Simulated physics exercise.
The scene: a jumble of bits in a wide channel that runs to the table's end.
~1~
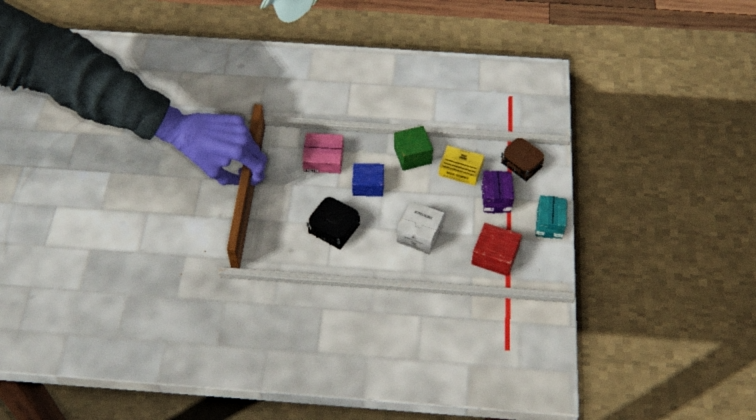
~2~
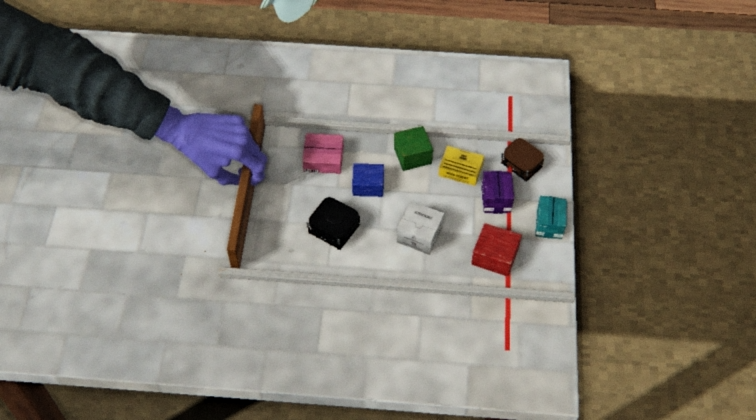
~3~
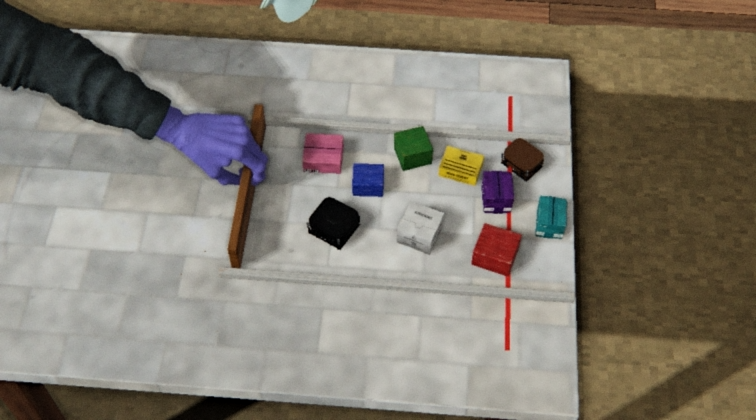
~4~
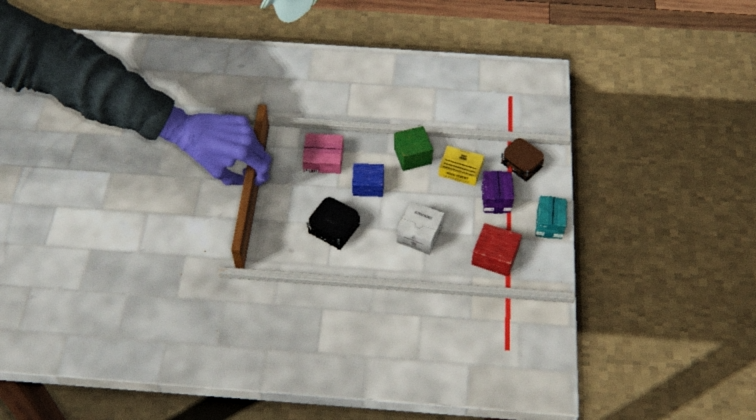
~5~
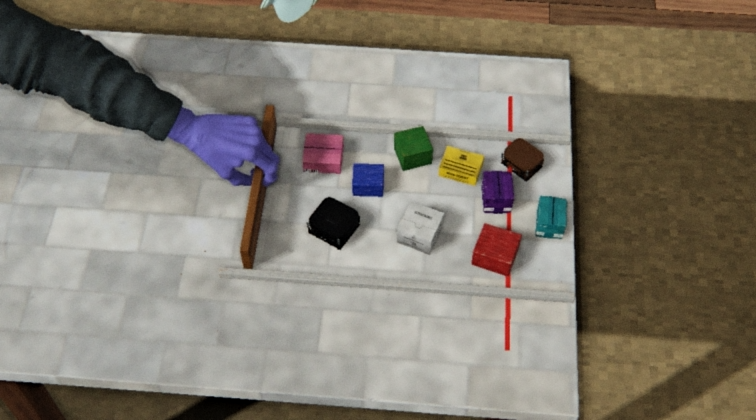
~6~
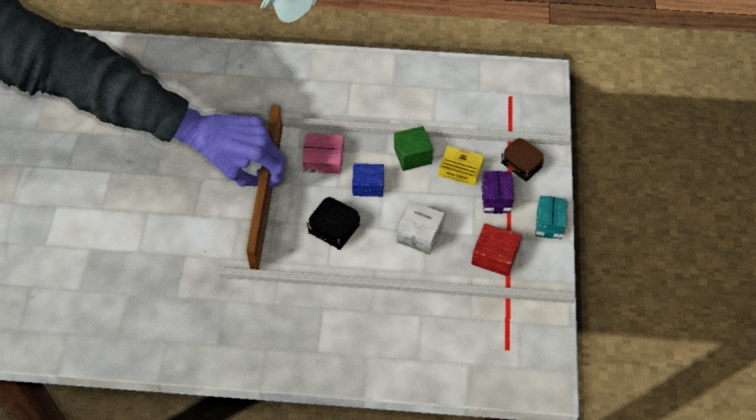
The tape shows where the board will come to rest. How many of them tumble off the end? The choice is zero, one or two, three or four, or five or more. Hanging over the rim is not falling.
The number that fall off is three or four.
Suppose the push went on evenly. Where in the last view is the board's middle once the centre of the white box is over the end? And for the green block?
About (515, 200), and (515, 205) for the other.
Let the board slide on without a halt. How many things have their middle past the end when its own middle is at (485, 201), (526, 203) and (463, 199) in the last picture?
Place by place, 3, 6 and 1.
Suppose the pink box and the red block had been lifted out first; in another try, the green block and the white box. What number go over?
Fallen: 2, and 1 in the other try.
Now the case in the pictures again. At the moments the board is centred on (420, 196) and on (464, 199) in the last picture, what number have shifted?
First 9, then 10.
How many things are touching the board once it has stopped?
In contact: 3.
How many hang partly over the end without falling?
Overhanging: 4.
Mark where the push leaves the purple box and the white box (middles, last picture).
Near (568, 196) and (570, 228).
Soon after, none off yet; turquoise box at rest near (551, 218); brown case at rest near (523, 159); purple box at rest near (499, 193).
At rest, the number that fall off is three or four; fallen, yellow box, brown case and turquoise box.
